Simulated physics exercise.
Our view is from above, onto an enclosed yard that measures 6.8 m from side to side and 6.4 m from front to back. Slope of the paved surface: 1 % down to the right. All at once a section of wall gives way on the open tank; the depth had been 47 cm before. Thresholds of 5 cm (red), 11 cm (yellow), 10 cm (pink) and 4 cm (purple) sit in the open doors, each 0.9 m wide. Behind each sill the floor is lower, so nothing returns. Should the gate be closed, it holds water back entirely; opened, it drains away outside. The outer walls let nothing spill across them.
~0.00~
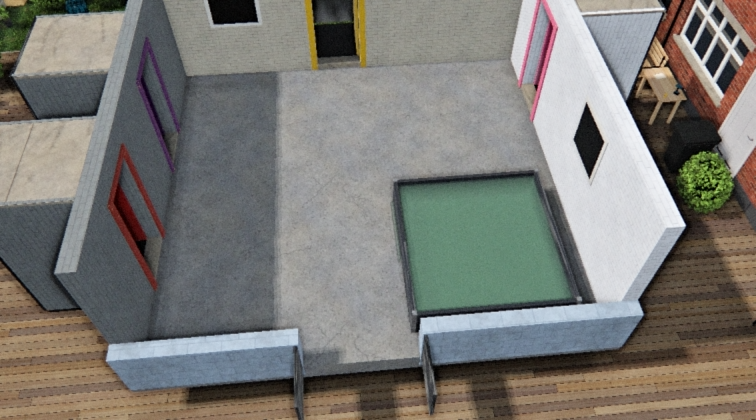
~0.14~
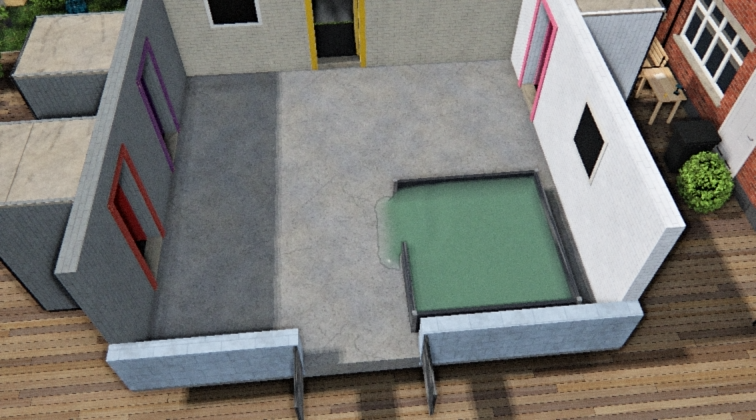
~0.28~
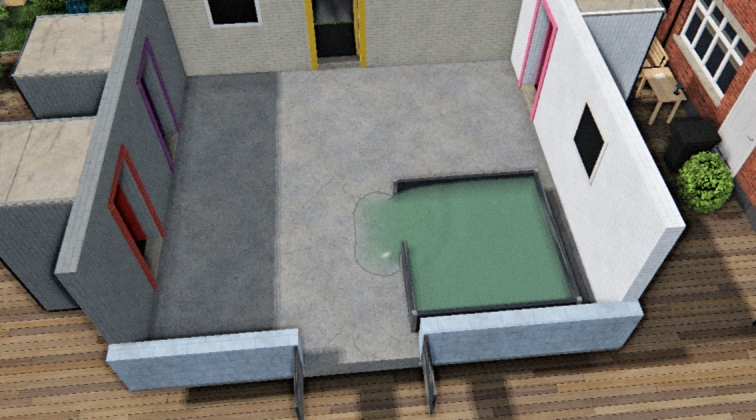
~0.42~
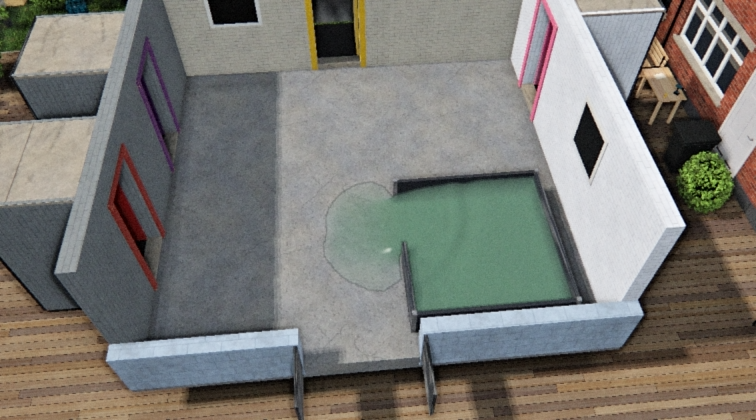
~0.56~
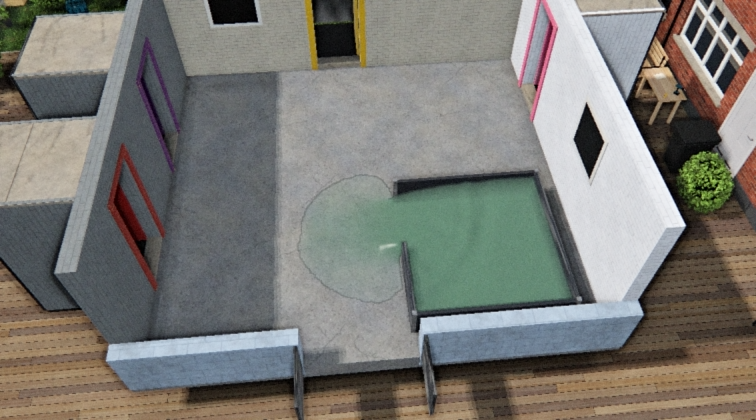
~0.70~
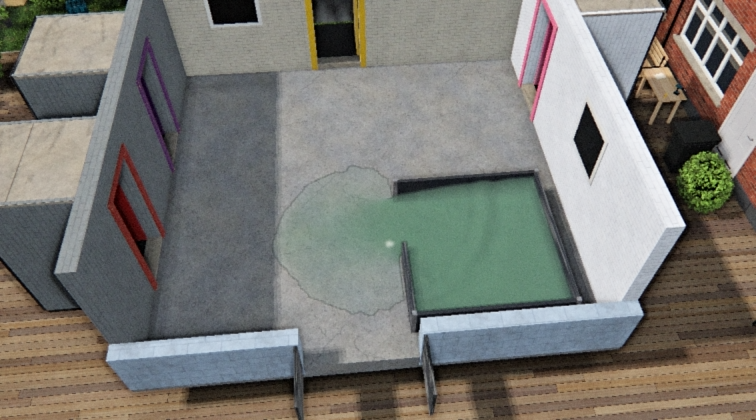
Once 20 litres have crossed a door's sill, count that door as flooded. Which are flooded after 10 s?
Result: Red door: Beyond the set amount; yellow door: Short of the set amount; pink door: Short of the set amount; purple door: Beyond the set amount.
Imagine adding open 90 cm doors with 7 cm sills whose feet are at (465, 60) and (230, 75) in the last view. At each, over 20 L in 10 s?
Door 1: Limit not reached; door 2: Limit broken.
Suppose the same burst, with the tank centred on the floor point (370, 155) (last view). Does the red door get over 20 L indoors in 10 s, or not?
Then: Red below.
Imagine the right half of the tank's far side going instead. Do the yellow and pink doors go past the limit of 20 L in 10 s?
Yellow stays inside, pink goes beyond, judged against that limit.
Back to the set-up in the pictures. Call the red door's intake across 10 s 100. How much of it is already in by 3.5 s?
Fraction in by then: Around 45 per cent.
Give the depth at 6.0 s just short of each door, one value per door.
Depths: Red door 10 cm, yellow door 5 cm, pink door 0 cm, purple door 7 cm.
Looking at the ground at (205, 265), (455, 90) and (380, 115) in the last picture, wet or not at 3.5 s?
Listed in sequence, the spots are drenched, bone dry and bone dry.
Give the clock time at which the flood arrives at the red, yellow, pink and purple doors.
Red = 1.5 s, yellow = 4.5 s, pink = 8.5 s, purple = 2.2 s.
After 1.4 s water covers 25 % of the floor and is deepest (26 cm) near (388, 218); red door not reached, yellow door not reached, pink door not reached, purple door not reached.
After 2.2 s water covers 40 % of the floor and is deepest (26 cm) near (390, 226); red door 12 cm at the sill, 20 L in, yellow door not reached, pink door not reached, purple door not reached.
After 3.5 s water covers 55 % of the floor and is deepest (19 cm) near (145, 364); red door 16 cm at the sill, 90 L in, yellow door not reached, pink door not reached, purple door 12 cm at the sill, 26 L in.
After 6.0 s water covers 60 % of the floor and is deepest (14 cm) near (390, 226); red door 10 cm at the sill, 170 L in, yellow door 5 cm at the sill, 0 L in, pink door not reached, purple door 7 cm at the sill, 60 L in.
After 10.0 s water covers 90 % of the floor and is deepest (10 cm) near (507, 72); red door 6 cm at the sill, 200 L in, yellow door 6 cm at the sill, 0 L in, pink door 8 cm at the sill, 0 L in, purple door 6 cm at the sill, 82 L in.
